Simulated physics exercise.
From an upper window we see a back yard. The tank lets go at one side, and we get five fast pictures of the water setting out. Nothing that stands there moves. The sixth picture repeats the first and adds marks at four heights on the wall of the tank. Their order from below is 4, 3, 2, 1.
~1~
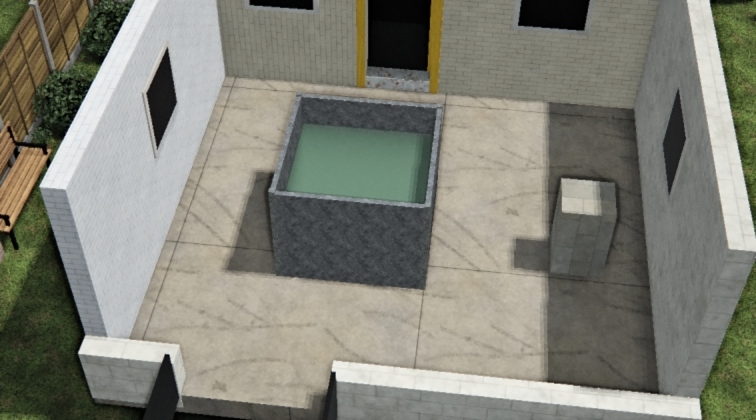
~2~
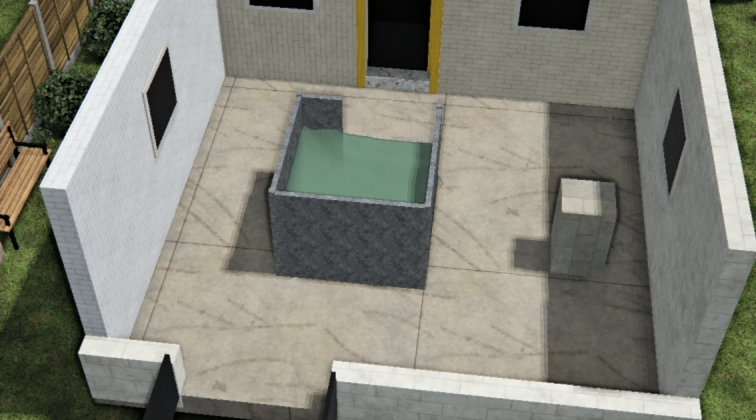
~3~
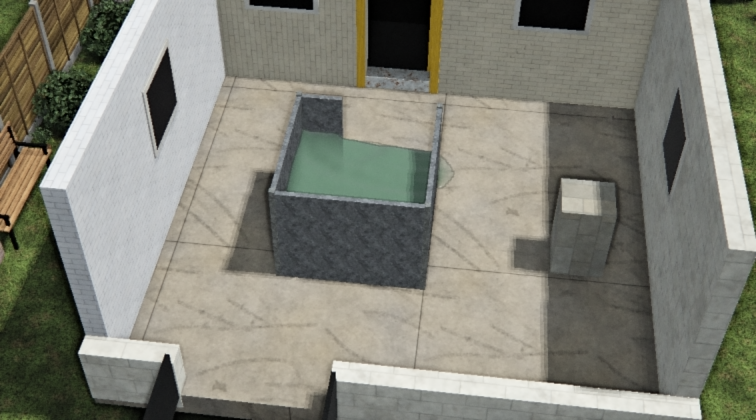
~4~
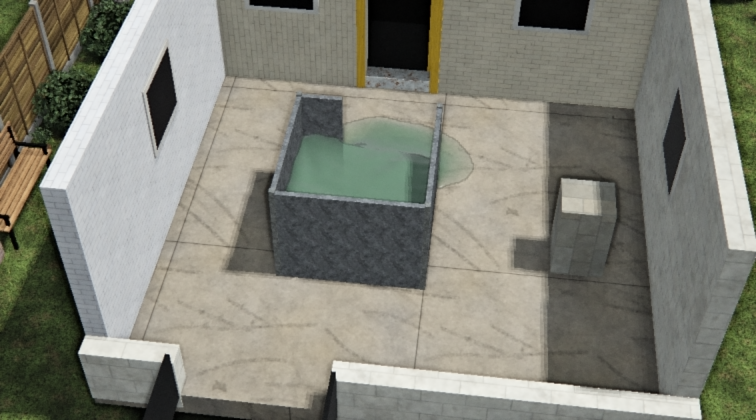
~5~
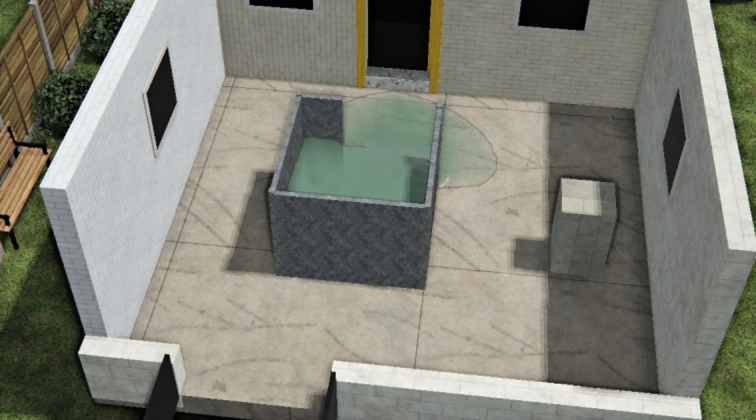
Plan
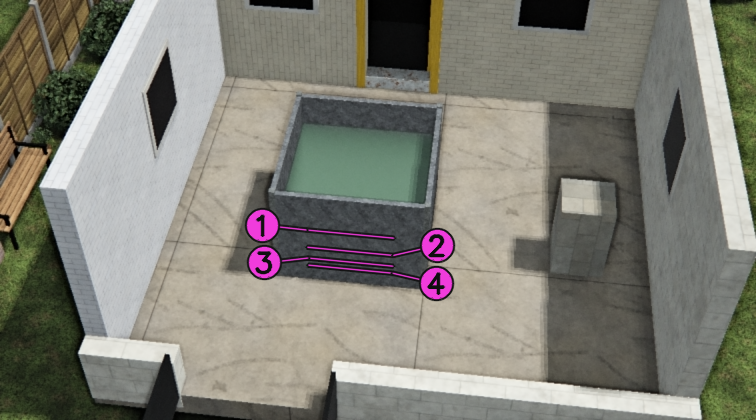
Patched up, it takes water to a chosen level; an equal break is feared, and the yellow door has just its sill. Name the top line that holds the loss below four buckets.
3 will do.
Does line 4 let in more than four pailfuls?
No.
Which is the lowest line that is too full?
Here it is line 2.
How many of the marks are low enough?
Two.
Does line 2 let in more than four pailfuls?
Yes, that goes wrong.
On the marked copy, 1 at (349, 234); 2 at (350, 251); 3 at (350, 262); 4 at (350, 269); from the bottom up 4, 3, 2, 1.
With 1, dozens of bucketfuls pour in.
With 2, about 8 bucketfuls get in.
With 3, a splash gets over, under a bucket.
With 4, nothing gets over.
